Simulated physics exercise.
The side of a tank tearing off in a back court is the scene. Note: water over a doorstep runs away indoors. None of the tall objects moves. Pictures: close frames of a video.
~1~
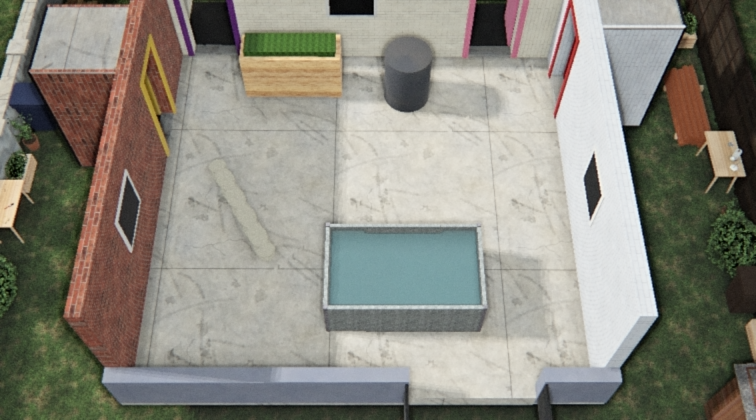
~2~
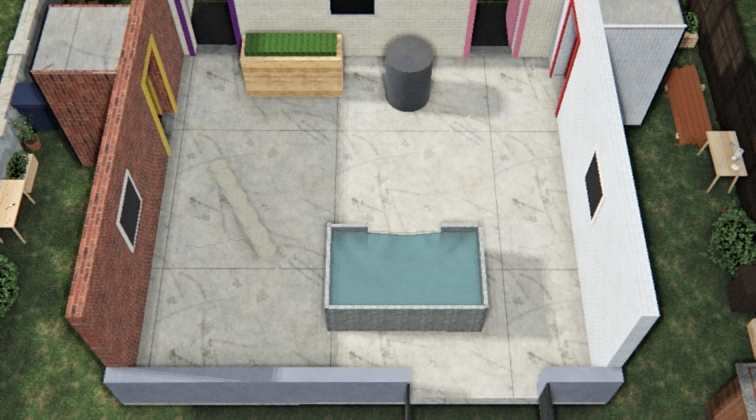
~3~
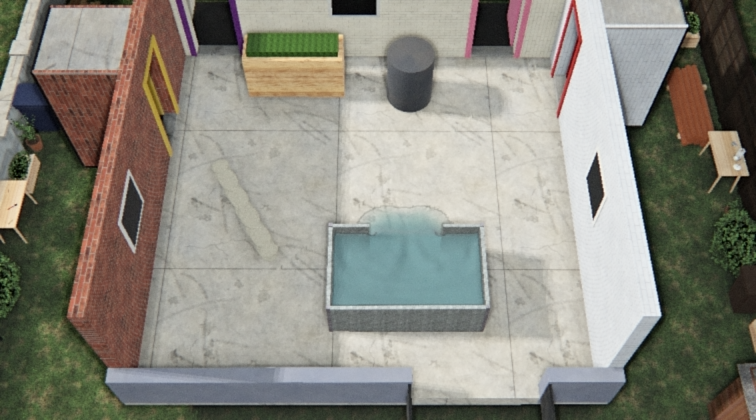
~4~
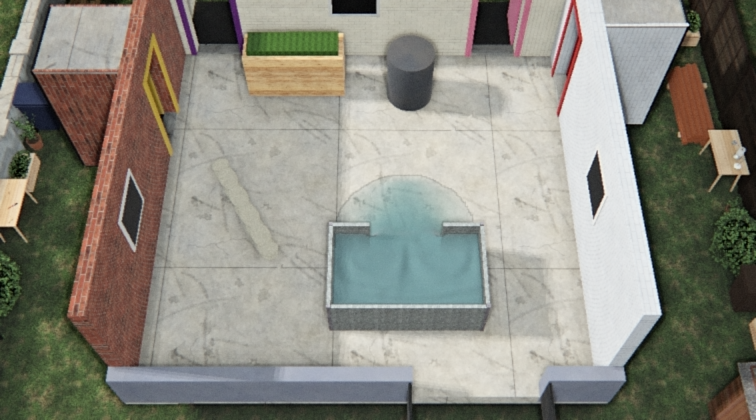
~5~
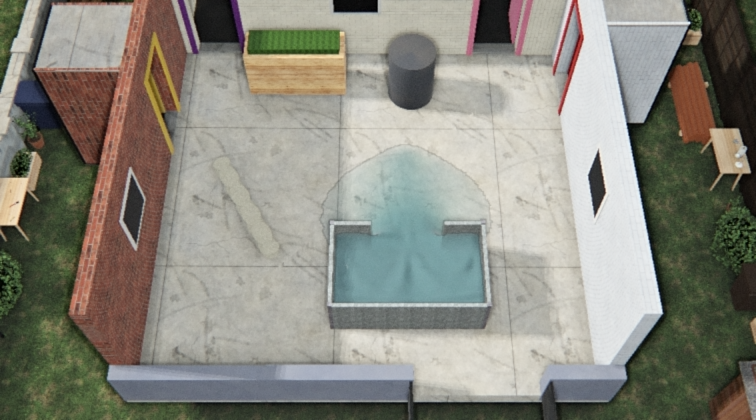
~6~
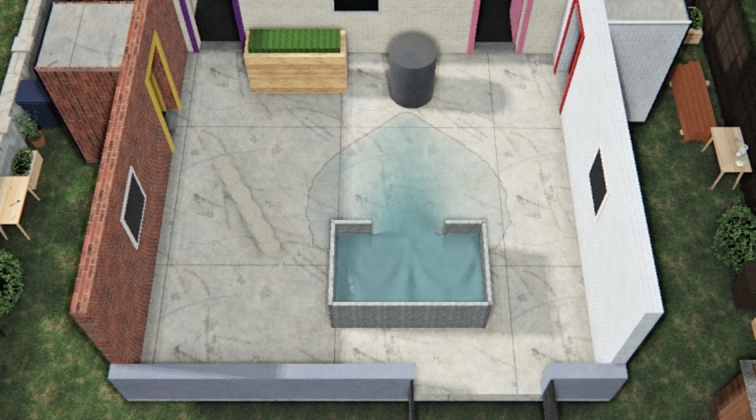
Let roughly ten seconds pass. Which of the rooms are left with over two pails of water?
As I see it, purple door: Over the cap; red door: Over the cap; yellow door: Over the cap; pink door: Over the cap.
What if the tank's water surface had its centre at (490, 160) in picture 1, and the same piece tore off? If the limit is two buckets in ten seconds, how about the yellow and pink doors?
Result: Yellow stays inside the limit; pink tops the limit.
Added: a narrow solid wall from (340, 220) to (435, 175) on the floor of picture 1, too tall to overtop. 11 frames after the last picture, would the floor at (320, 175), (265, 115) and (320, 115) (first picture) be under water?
Taking the points in order, they are high and dry, high and dry and high and dry.
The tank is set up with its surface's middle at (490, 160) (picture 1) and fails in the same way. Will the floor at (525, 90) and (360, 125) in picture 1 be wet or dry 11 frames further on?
The first spot is inundated, the second inundated.
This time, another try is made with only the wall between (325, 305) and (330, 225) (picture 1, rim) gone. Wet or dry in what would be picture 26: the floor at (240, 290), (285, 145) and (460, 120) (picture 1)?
So: Wetted, then wetted, then spared.
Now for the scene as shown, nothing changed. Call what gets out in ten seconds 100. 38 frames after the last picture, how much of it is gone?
Note - share reached: 65 %.
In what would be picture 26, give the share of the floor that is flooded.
By my count, 55 percent.
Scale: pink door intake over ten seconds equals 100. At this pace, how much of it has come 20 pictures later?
About 55 per cent.
A moment on, water covers 35 % of the floor; the purple door not reached, the red door not reached, the yellow door not reached, the pink door not reached.
Next, water covers 45 % of the floor; the purple door not reached, the red door wet at the sill, nothing in, the yellow door not reached, the pink door over two buckets in.
Then, water covers 55 % of the floor; the purple door under two buckets in, the red door under two buckets in, the yellow door under two buckets in, the pink door far over two buckets in.
Later, water covers 70 % of the floor; the purple door over two buckets in, the red door far over two buckets in, the yellow door over two buckets in, the pink door far over two buckets in.
In the end, water covers 95 % of the floor; the purple door over two buckets in, the red door far over two buckets in, the yellow door far over two buckets in, the pink door far over two buckets in.
